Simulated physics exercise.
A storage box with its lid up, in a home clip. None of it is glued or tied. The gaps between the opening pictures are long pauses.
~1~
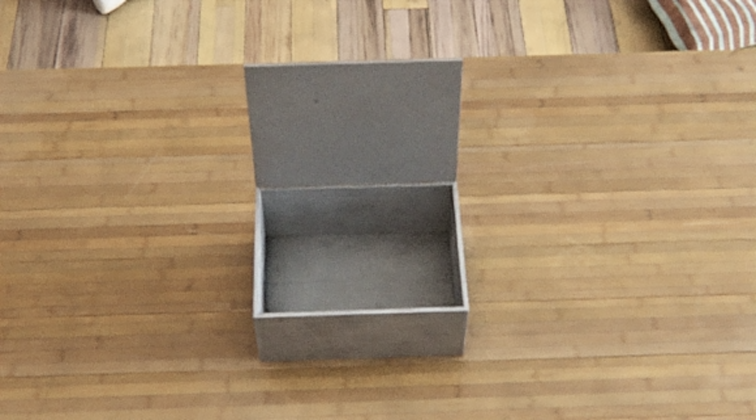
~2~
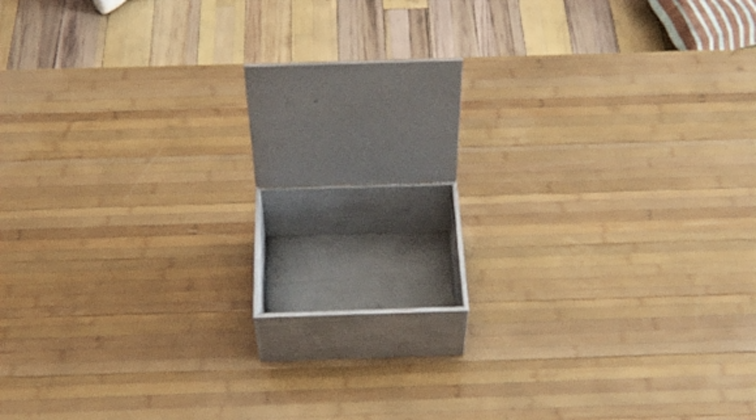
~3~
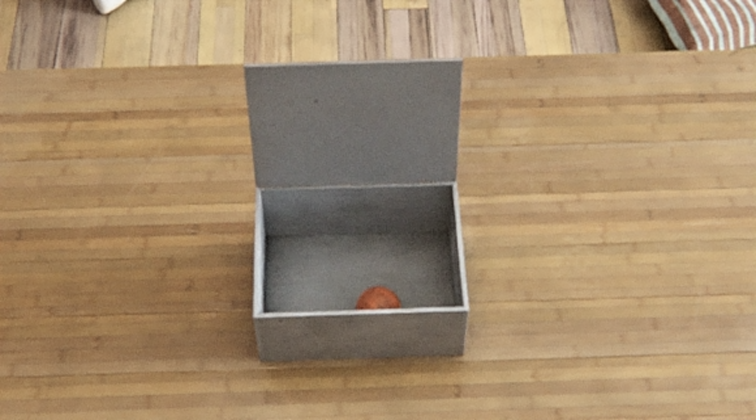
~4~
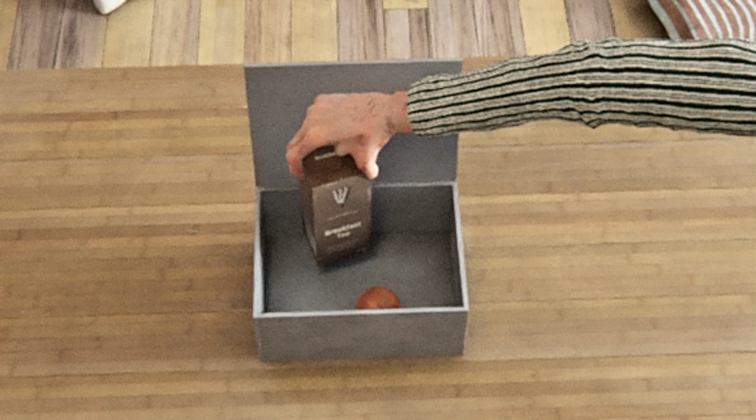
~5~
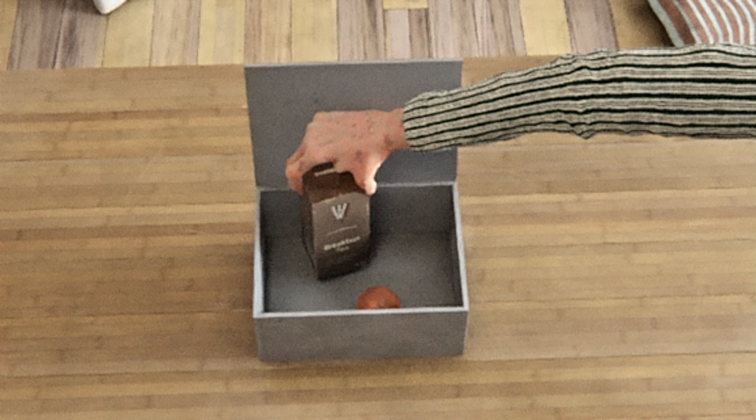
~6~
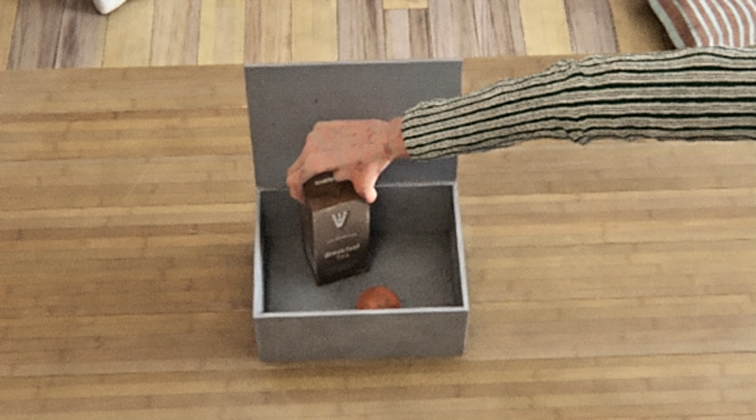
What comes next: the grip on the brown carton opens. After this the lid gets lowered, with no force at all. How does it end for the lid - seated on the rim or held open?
For the lid it ends held open.
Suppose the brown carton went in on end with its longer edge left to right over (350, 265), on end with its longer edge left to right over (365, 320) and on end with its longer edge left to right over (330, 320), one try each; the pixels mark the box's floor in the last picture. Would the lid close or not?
So: First open, second shut tight, third open.
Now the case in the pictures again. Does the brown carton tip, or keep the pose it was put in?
Looking at the last picture, the brown carton is left as set.
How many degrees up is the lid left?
The lid sits around 80° above the rim.
Then, 1.00 s later than the last frame, lid starting down.
Then, 1.90 s later than the last frame, lid 82° above the rim.
Then, 4.20 s later than the last frame, brown carton resting near (335, 226).
When it is over, lid 82° above the rim; both as before. End places, in pixels of the last picture, brown carton near (335, 226).
